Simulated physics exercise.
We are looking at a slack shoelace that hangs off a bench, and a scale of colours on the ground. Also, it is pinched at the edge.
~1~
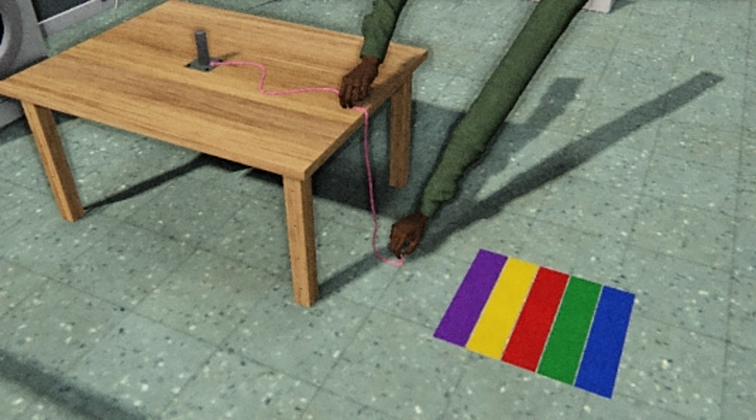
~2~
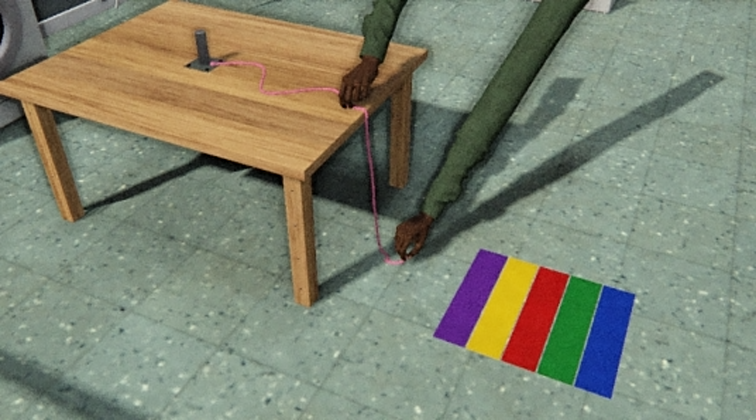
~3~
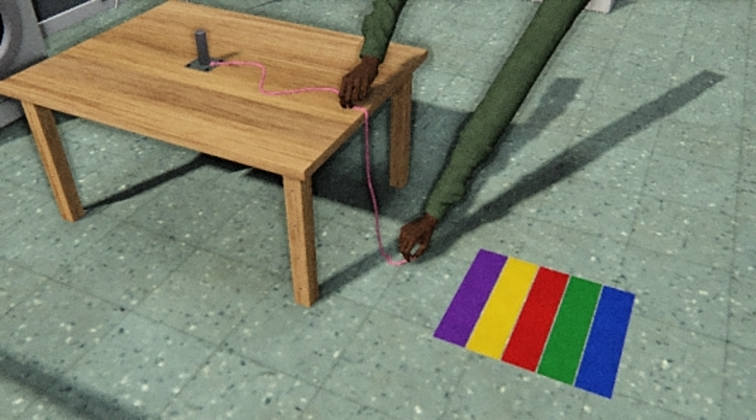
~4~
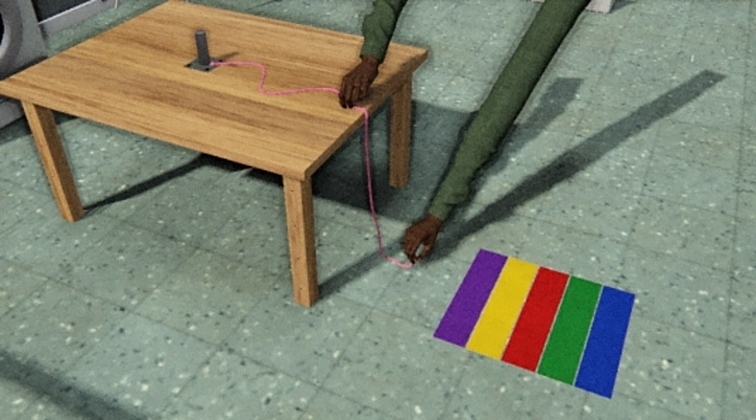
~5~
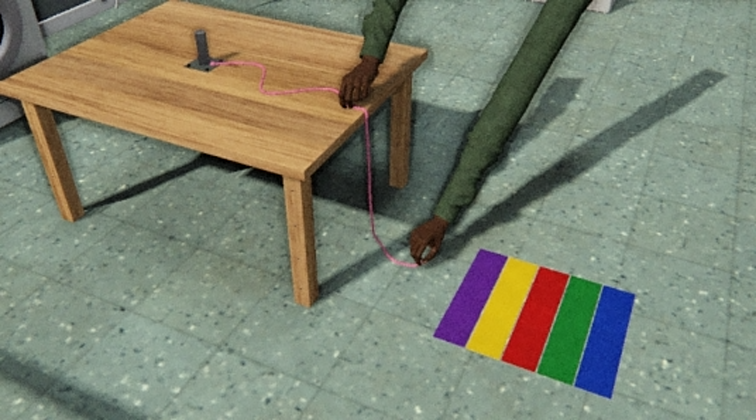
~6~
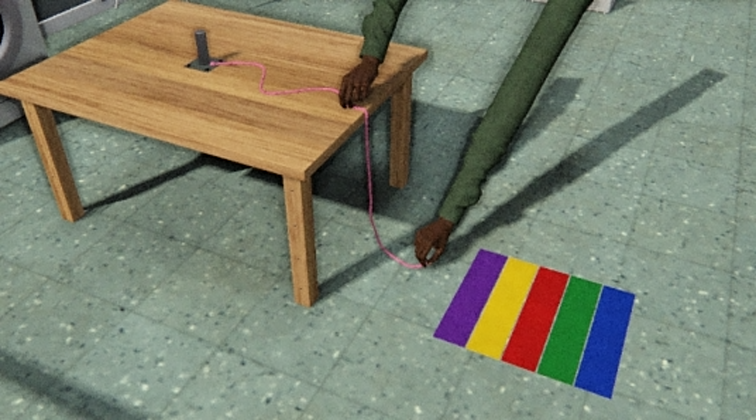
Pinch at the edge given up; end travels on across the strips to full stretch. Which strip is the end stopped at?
Stopped at green.
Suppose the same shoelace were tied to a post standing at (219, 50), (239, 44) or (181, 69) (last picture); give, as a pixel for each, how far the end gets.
Try by try, around (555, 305), (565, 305) and (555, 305).
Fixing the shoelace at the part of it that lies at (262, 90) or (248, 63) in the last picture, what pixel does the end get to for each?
Per try (px): (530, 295), (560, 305).
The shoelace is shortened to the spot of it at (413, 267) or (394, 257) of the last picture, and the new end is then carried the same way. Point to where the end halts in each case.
In turn, (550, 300) for the first and (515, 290) for the second.
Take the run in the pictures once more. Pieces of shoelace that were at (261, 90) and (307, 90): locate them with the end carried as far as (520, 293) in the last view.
They end up at (296, 90) and at (339, 102).
Soon after, end near (520, 293); over yellow.
After that, end near (552, 303); over red.
At the stop, end near (572, 310); over green. It gets as far as the green strip.
